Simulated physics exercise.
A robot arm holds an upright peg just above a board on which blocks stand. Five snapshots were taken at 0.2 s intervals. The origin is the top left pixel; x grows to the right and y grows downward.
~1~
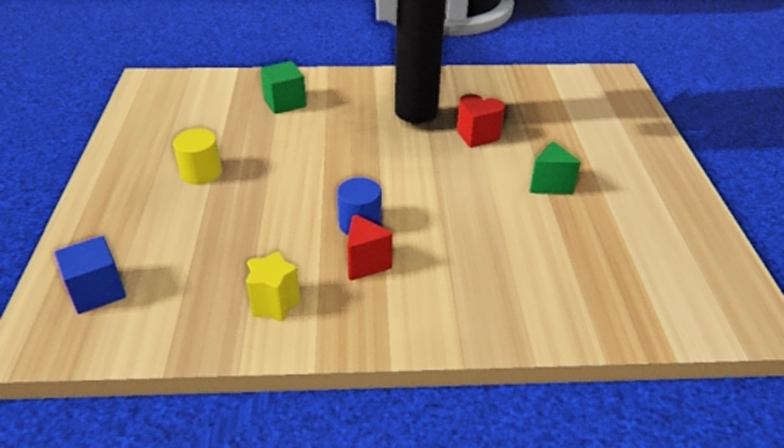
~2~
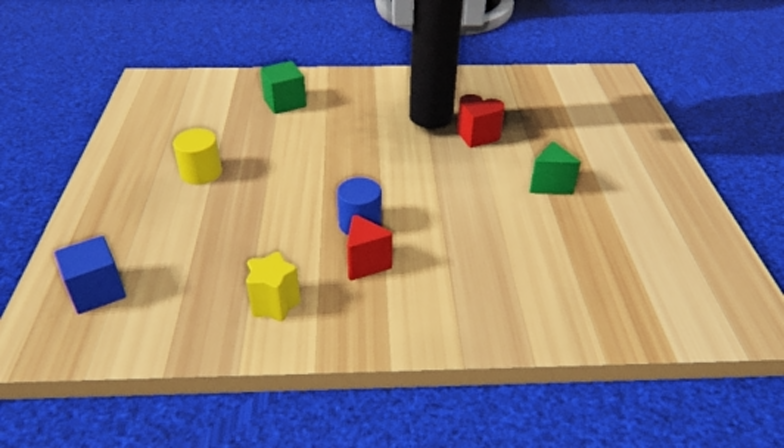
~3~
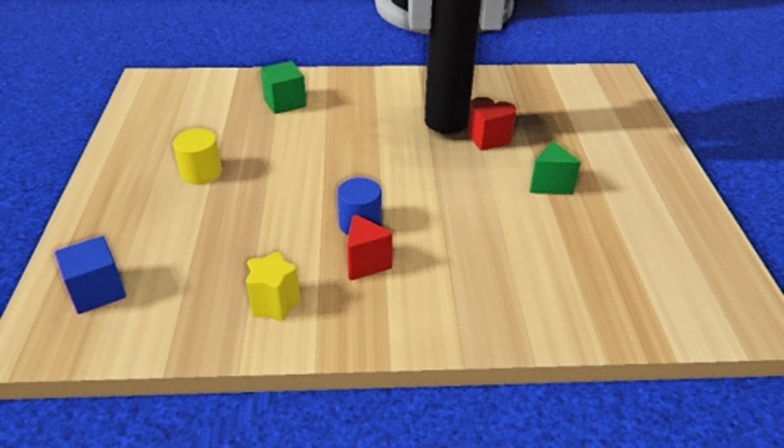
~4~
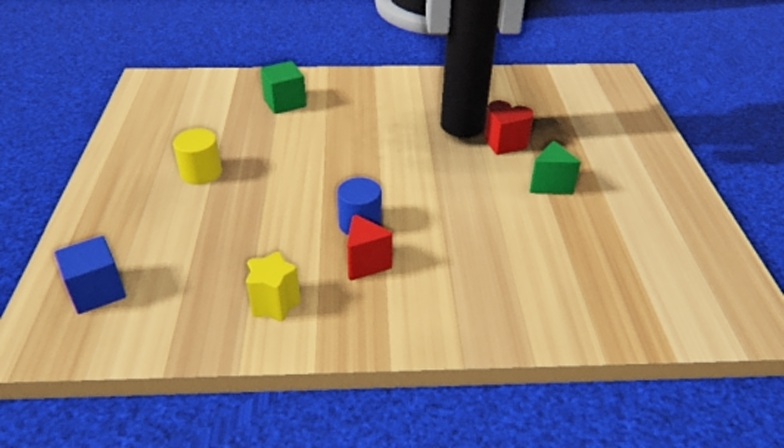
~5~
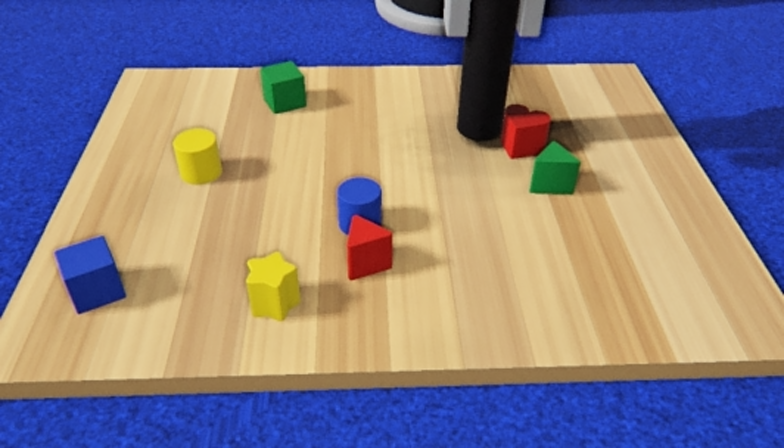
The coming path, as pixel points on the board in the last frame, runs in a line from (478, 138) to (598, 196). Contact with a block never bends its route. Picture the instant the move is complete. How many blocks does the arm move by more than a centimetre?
2.
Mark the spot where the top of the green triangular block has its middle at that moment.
It ends at (582, 181).
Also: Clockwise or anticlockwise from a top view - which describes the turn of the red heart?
Its spin: Anticlockwise.
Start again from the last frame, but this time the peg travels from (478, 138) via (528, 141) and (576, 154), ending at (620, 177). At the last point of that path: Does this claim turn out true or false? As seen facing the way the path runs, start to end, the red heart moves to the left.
The statement is incorrect.
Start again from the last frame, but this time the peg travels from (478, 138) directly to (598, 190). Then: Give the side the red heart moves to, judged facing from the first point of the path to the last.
Heads left.
The first path, step by step. One third of the way, peg at (518, 148); red heart at (564, 125).
Two thirds of the way, peg at (558, 167); red heart at (589, 128), turned 25° anticlockwise; green triangular block at (570, 166), turned 60° clockwise.
At the end, peg at (600, 187); red heart at (591, 127), turned 30° anticlockwise; green triangular block at (582, 181), turned 90° clockwise.
